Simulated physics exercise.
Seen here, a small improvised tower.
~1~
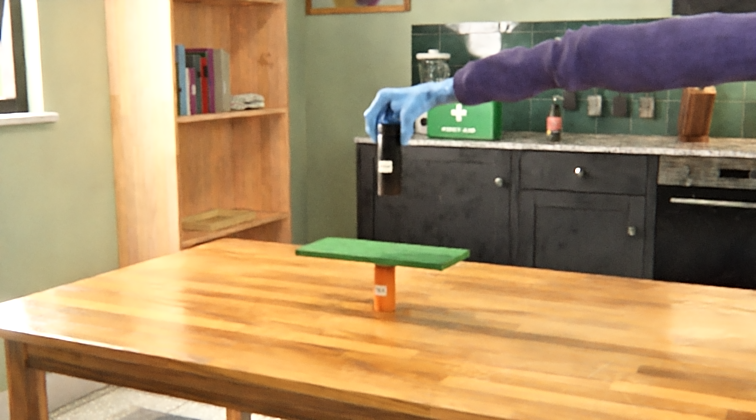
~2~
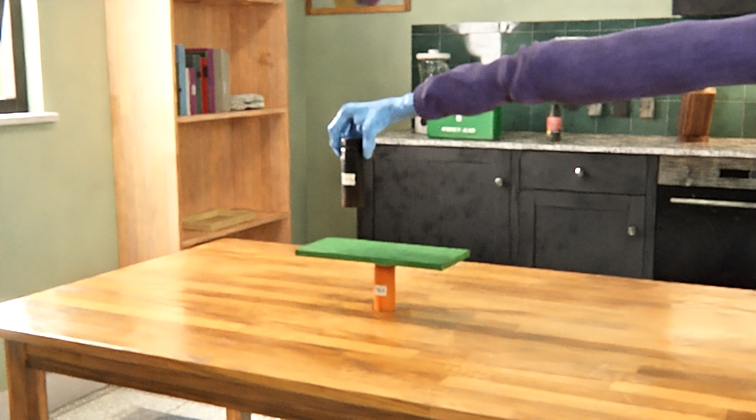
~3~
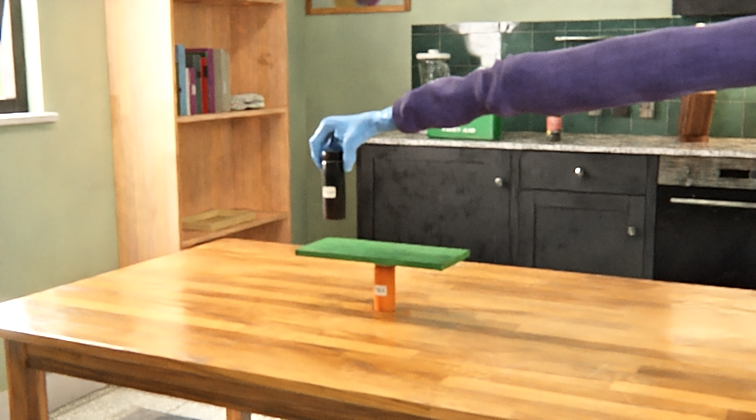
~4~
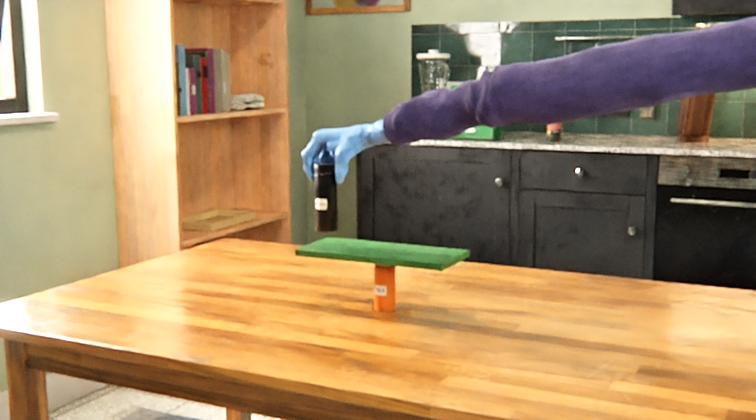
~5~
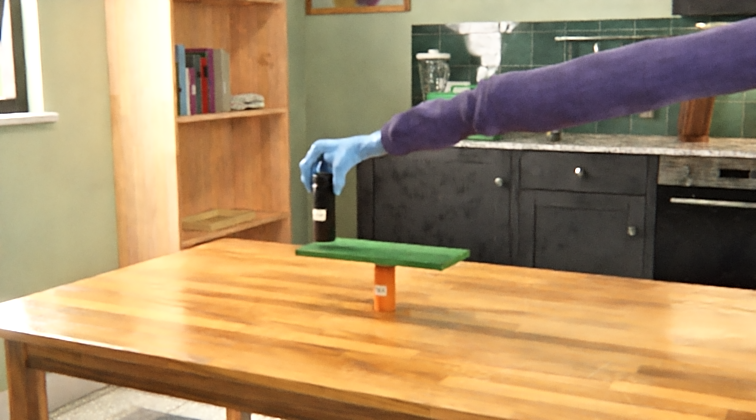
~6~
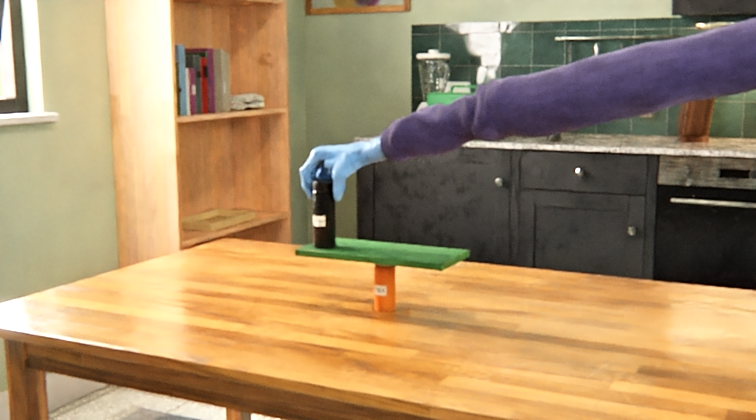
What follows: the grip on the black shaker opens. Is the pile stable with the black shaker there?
As it turns out, it gives way.
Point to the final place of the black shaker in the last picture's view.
Around (249, 286).
Then, 0.40 s on from there, black shaker now fallen; green board turned 32° from how it was put.
Then, 0.60 s on from there, green board turned 36° from how it was put.
Then, 0.80 s on from there, green board now fallen; orange shaker shifted about its own width.
In the end, fallen, black shaker and green board; orange shaker unmoved. At the end, from the last picture's camera, black shaker near (249, 286). The stack loses its balance.
